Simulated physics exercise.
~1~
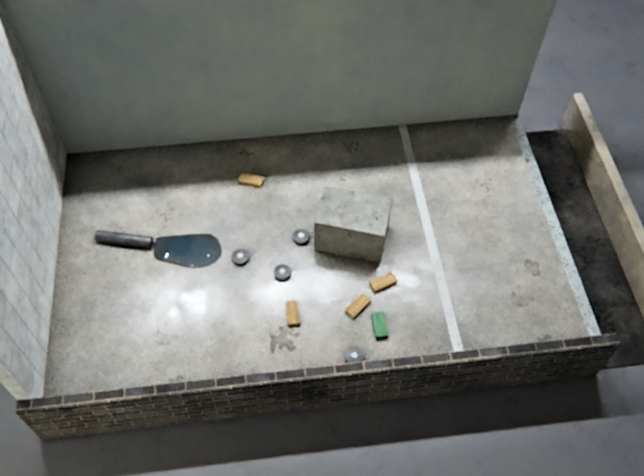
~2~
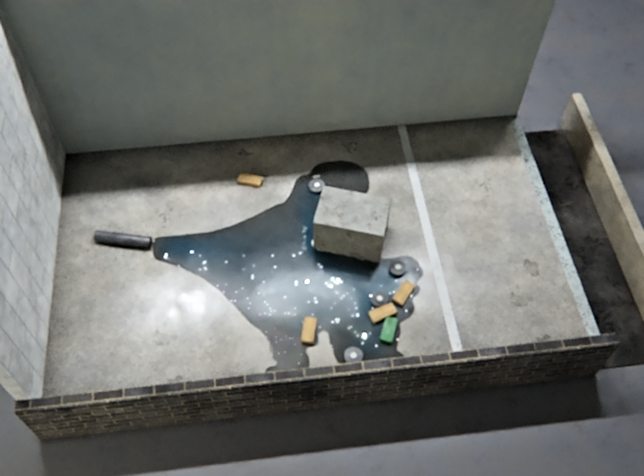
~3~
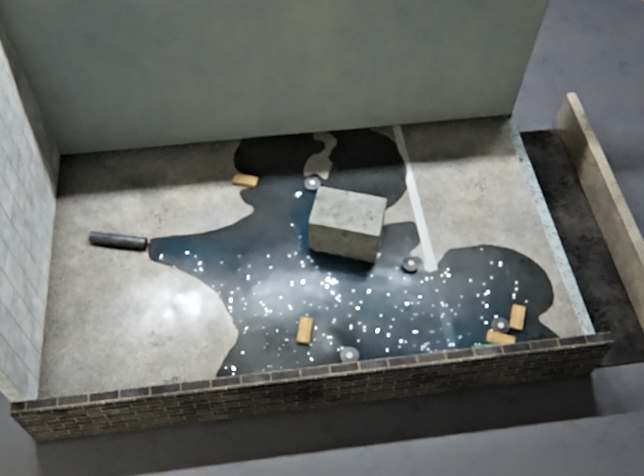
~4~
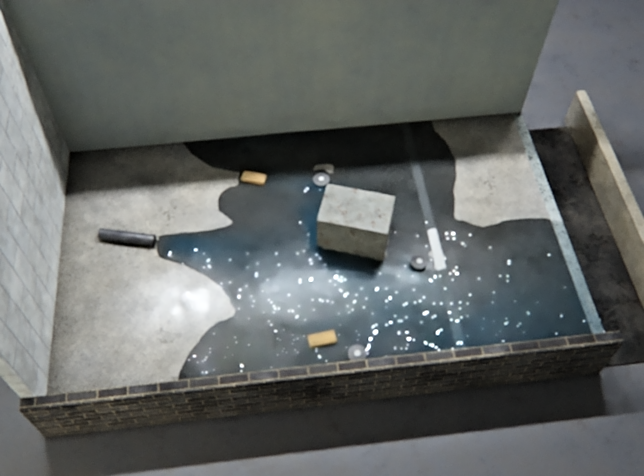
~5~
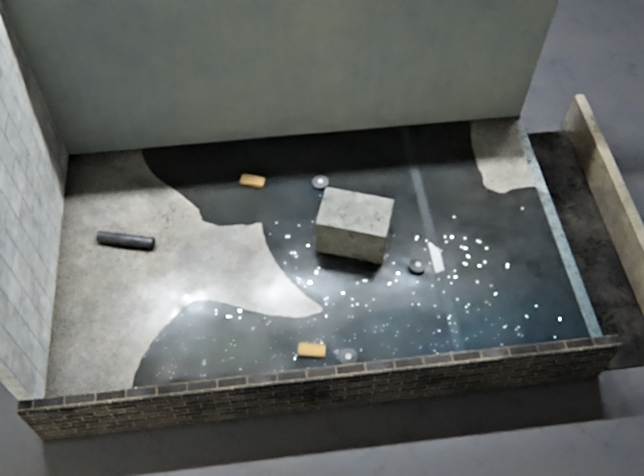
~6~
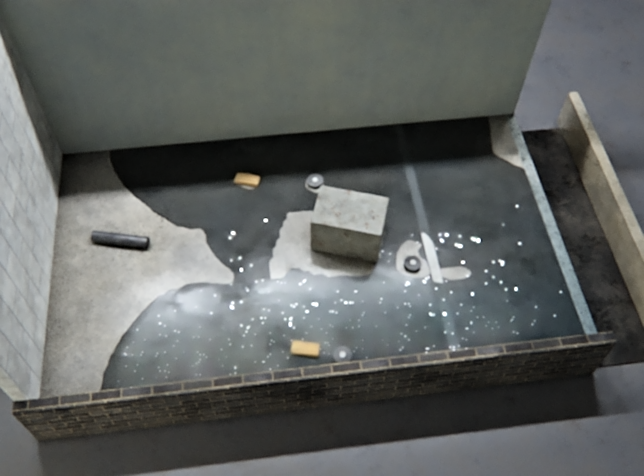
At the start, small orange blocks, one green block and round metal lids lie scattered around a large grey block on a dry, walled concrete floor, as water begins to leave a pipe at the left. The water spreads rightward in a dark, glinting sheet, pushing some lids and blocks toward the painted stripe. The green block and several others are carried past the stripe to the lower right, then go out of view. The sheet widens across the floor, then draws away from the pipe. Finally, two orange blocks and a few lids remain around the unmoved grey block, with pale patches showing.
